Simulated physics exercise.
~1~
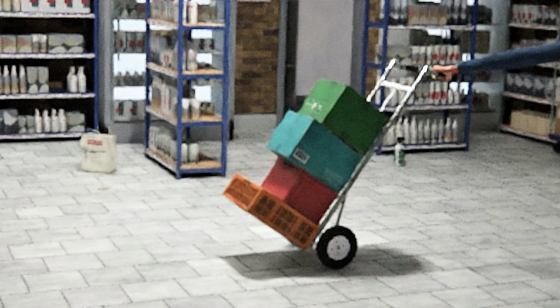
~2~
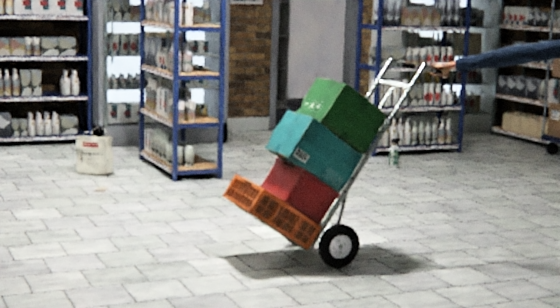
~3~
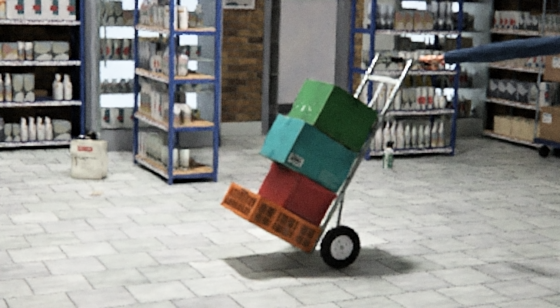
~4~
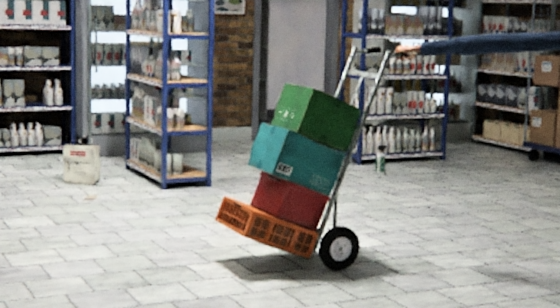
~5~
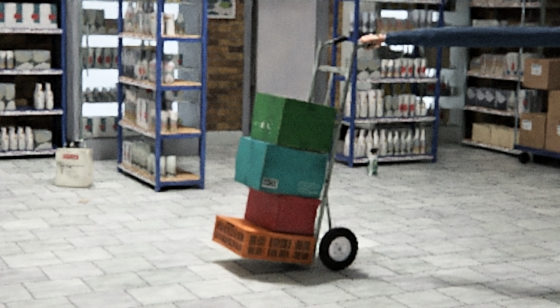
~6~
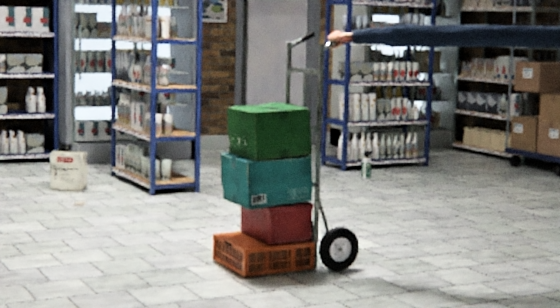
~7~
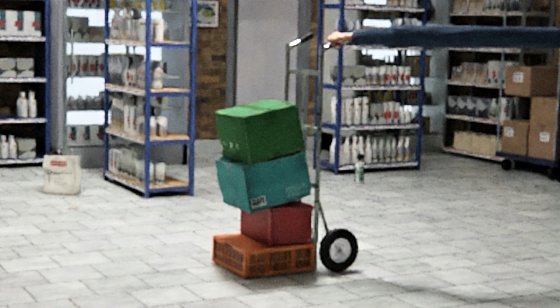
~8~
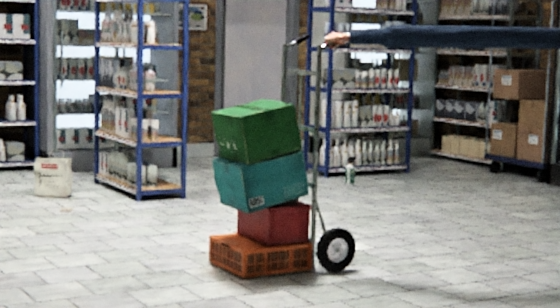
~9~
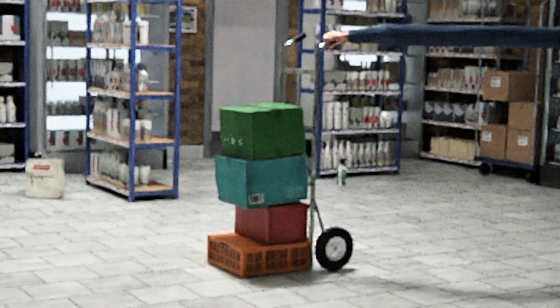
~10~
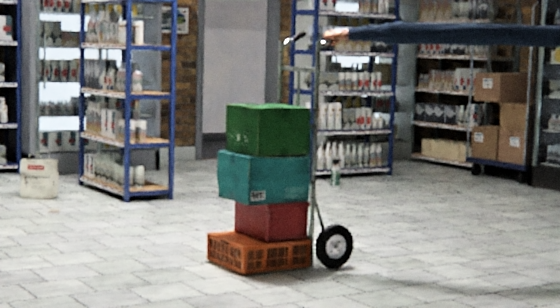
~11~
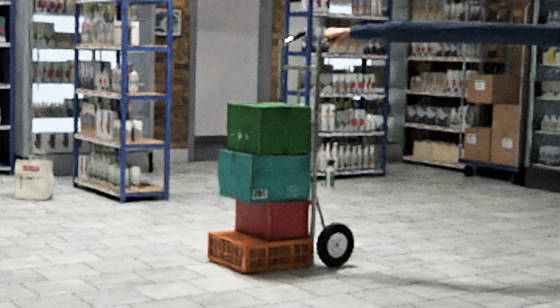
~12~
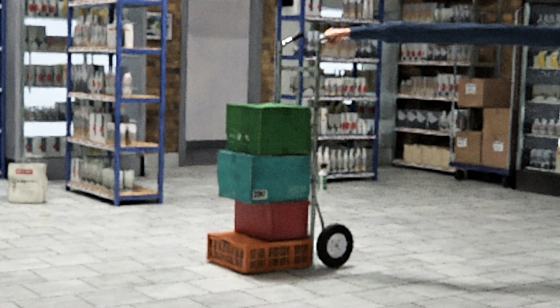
The clip opens on a two-wheeled hand truck leaning back toward the right in a room of stocked shelves, held at its handle by an outstretched arm. It carries an orange crate at the bottom, then a red tote, a turquoise parcel and a green box on top. The truck swings upright, and the load turns with it until the crate sits level on the tiled floor. As the truck stops, the green box and turquoise parcel tip together to the left over the tote. They rock back and settle flat, leaving the whole stack standing beside the upright truck.
